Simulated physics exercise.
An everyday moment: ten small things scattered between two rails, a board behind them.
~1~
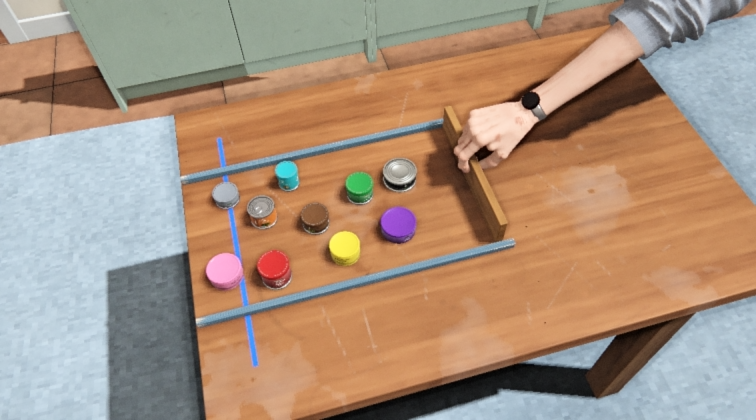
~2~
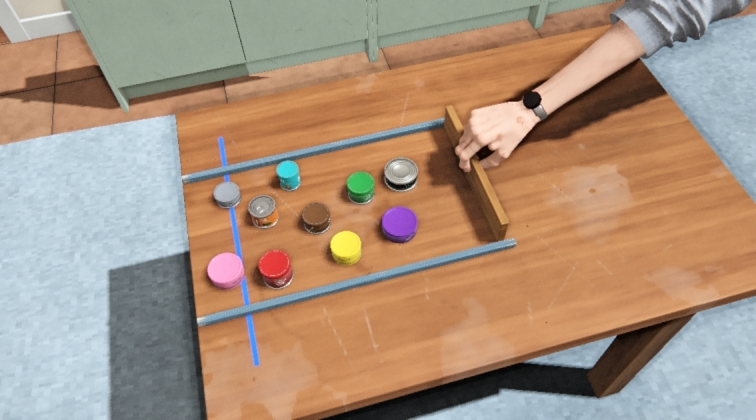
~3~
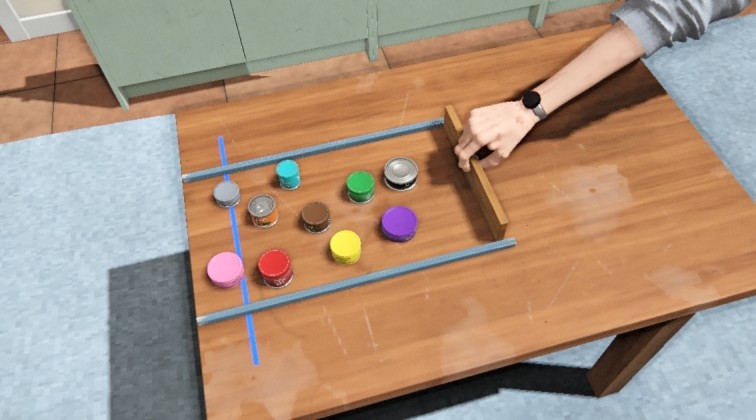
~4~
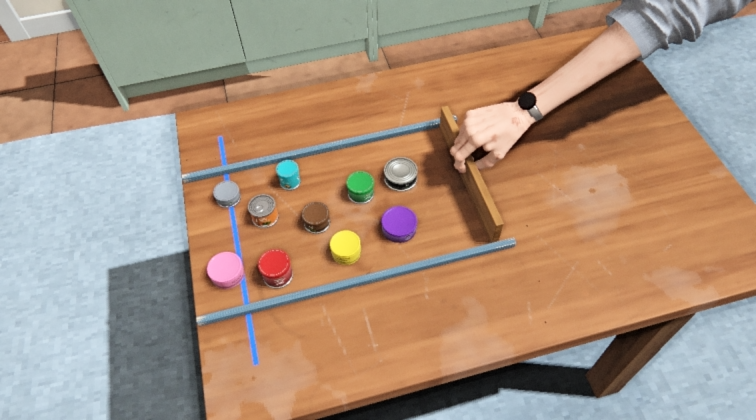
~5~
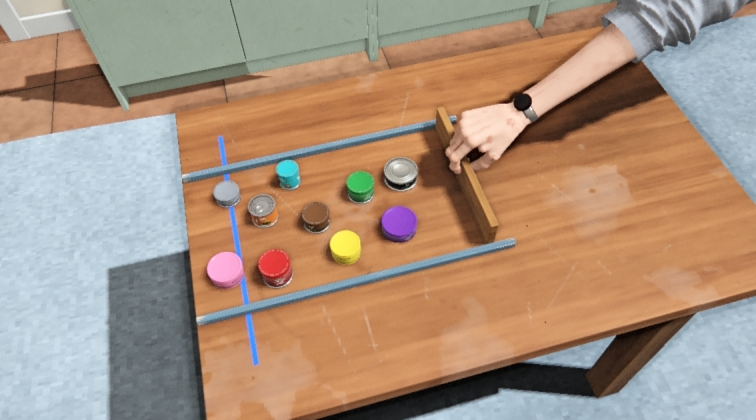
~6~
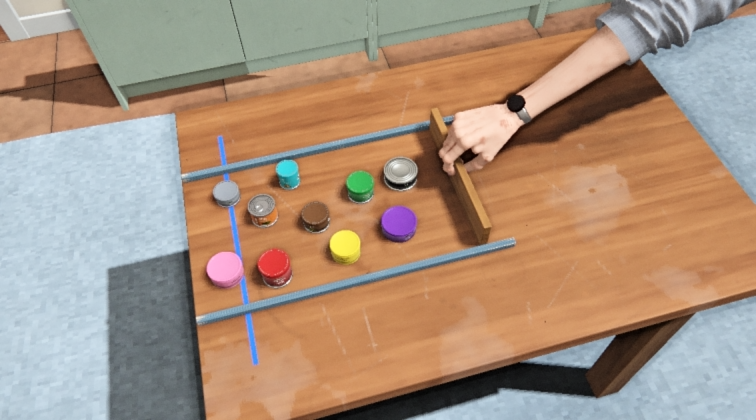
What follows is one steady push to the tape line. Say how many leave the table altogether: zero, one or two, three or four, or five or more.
Outcome: The number that fall off is one or two.
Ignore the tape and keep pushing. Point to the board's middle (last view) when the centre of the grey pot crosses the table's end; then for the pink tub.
For the grey pot at (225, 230), for the pink tub at (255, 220).
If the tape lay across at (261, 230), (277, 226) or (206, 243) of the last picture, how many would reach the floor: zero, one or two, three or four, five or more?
In that order: None; none at all; five or over.
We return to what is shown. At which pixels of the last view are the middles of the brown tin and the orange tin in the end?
First (192, 255), then (190, 231).
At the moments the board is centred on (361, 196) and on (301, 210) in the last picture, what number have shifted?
By then 5, and 8.
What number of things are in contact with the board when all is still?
5 of them.
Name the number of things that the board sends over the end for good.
The count is 1.
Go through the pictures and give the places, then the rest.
The first frame shows pink tub (225, 272); grey pot (226, 196); orange tin (263, 213); board (472, 171); tape (235, 237).
The second frame shows grey pot (228, 195); brown tin (317, 218).
The third frame shows orange tin (264, 211); board (473, 170).
The fourth frame shows pink tub (226, 271); yellow tub (346, 248).
The fifth frame shows grey pot (227, 194); turquoise tin (289, 175).
The sixth frame shows pink tub (226, 270); grey pot (227, 194); orange tin (263, 211); board (457, 174); tape (236, 236).
Early on, none off yet; pink tub at rest near (226, 270); grey pot at rest near (227, 194); orange tin at rest near (263, 211).
A while later, none off yet; pink tub at rest near (226, 270); grey pot at rest near (227, 194); orange tin at rest near (261, 211).
Further along, none off yet; pink tub travelled a little near (214, 271); grey pot at rest near (227, 194); orange tin travelled about its own width near (231, 221).
Finally, the number that fall off is one or two; lost, pink tub.
